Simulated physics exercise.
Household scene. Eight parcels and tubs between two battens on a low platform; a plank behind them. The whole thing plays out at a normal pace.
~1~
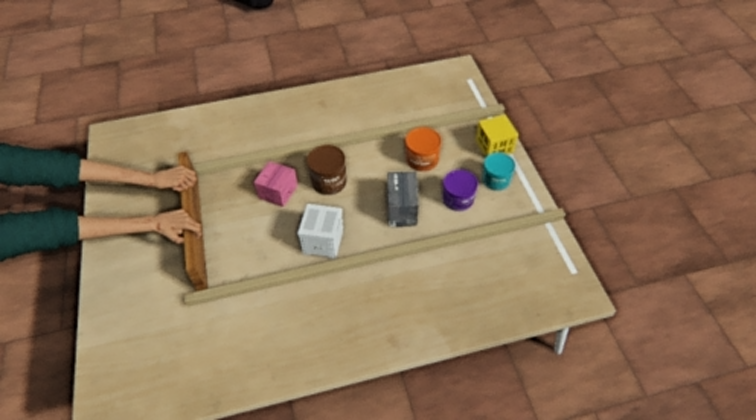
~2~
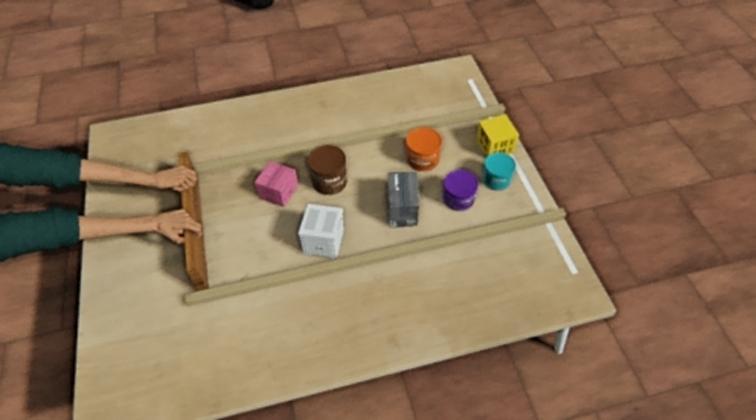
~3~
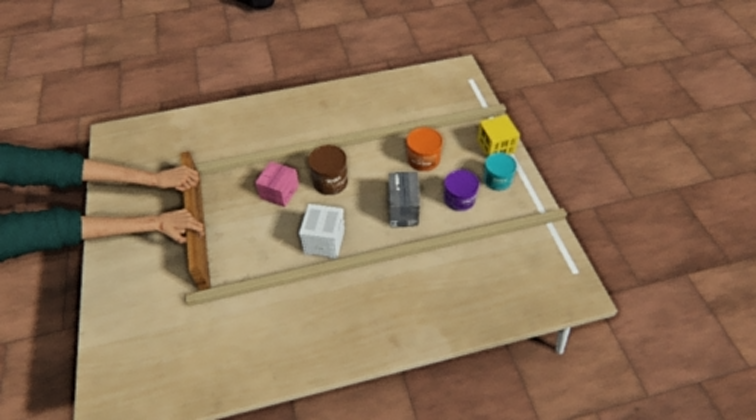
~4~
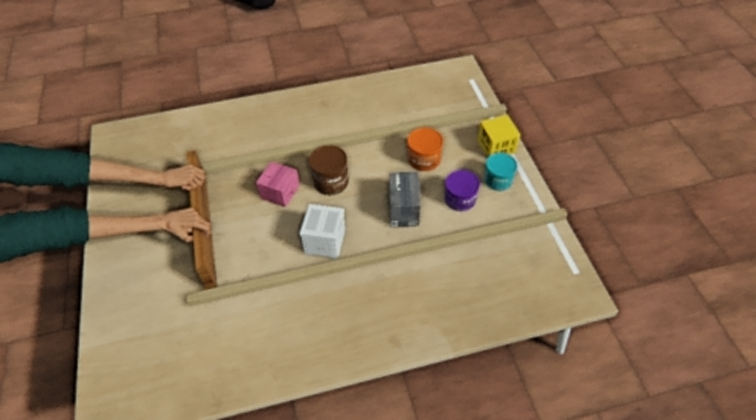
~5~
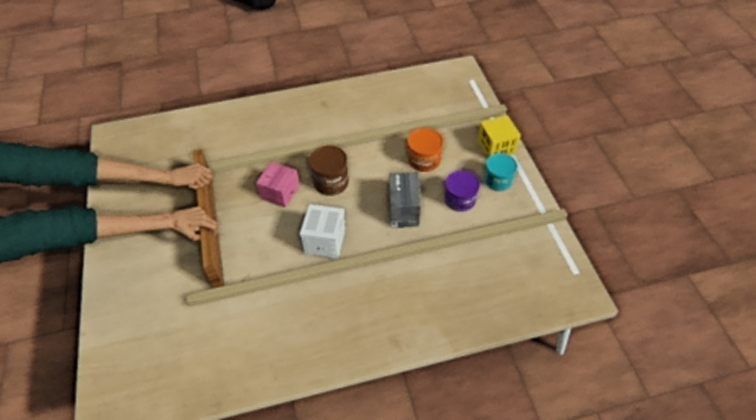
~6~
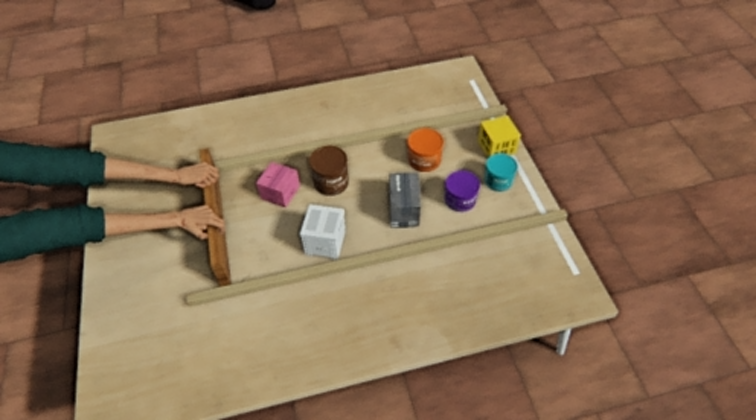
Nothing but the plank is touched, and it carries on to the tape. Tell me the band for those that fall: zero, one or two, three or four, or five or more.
My prediction is five or more fallers.
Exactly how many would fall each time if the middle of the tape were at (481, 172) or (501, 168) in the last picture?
Ground tally per try: 4 / 6.
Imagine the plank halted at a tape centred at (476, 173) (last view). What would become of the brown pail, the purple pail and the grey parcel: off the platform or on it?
The brown pail remains in place; as for the purple pail, it does not stay; and the grey parcel remains in place.
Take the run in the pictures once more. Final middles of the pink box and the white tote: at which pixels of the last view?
One is at about (515, 125), the other at about (550, 177).
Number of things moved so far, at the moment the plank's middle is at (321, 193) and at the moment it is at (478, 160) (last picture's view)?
The first count is 3, and then it's 8.
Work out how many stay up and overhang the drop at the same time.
That comes to 2 of them.
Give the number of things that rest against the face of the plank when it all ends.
2 in contact.
Soon after, none off yet; yellow crate at rest near (498, 138); turquoise pail at rest near (500, 173); purple pail at rest near (462, 192).
After that, none off yet; yellow crate displaced about its own width near (520, 136); turquoise pail displaced about its own width near (517, 163); purple pail displaced about its own width near (504, 183).
In the end, the number that fall off is five or more; gone, brown pail, grey parcel, orange pail, purple pail, turquoise pail and yellow crate.
